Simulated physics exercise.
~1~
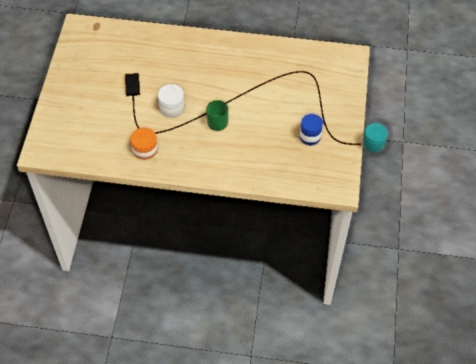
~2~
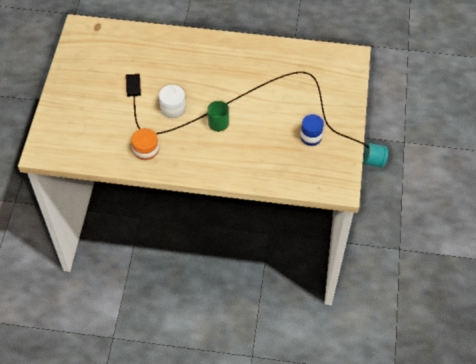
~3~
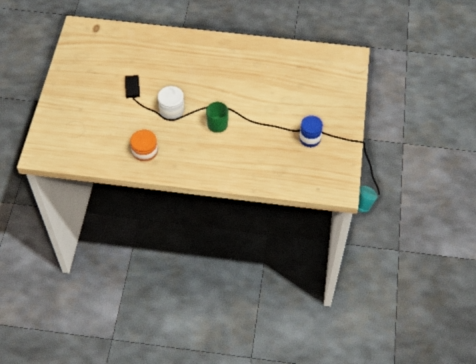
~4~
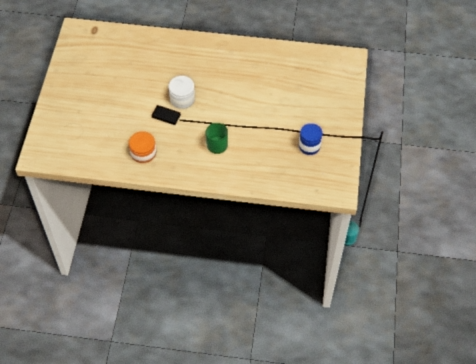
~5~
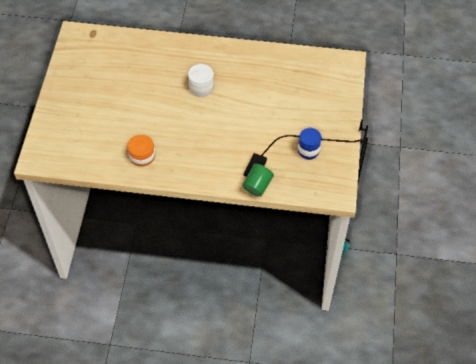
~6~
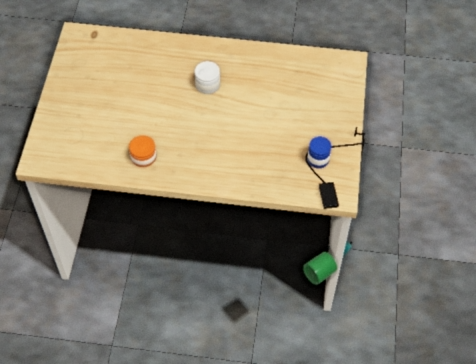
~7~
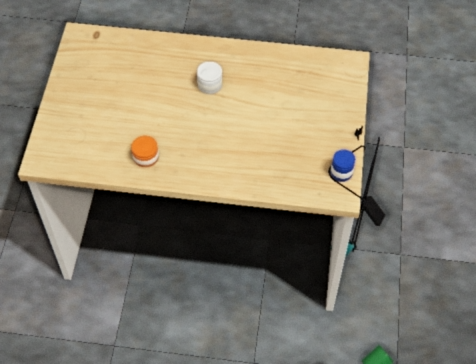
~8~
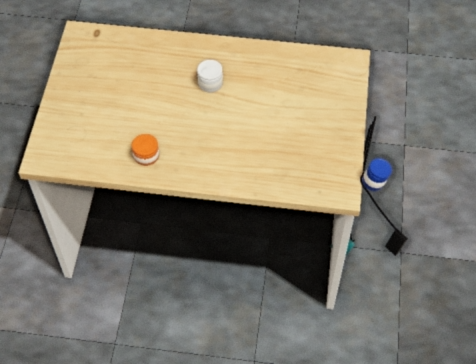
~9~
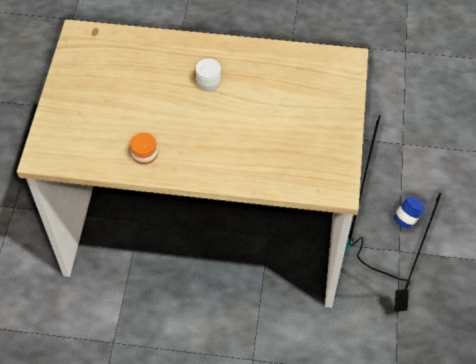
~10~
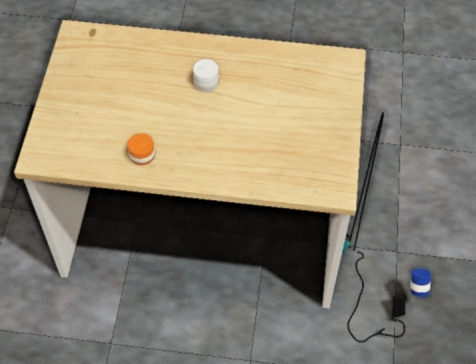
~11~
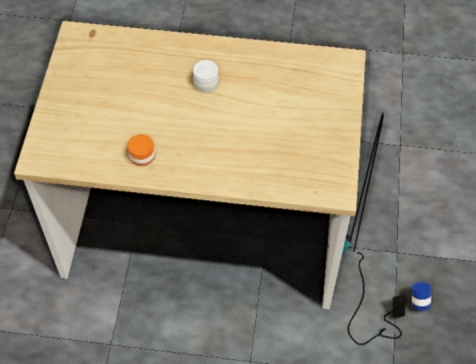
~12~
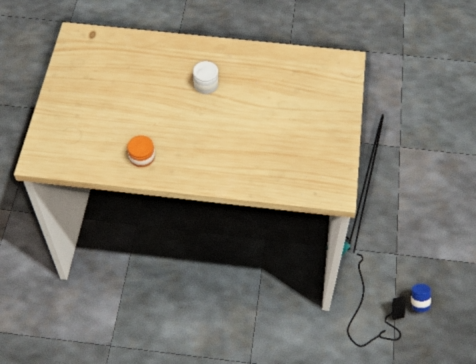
On a wooden table, a falling teal speaker dragging its cabled black phone, green mug and blue canister off, two tins staying.
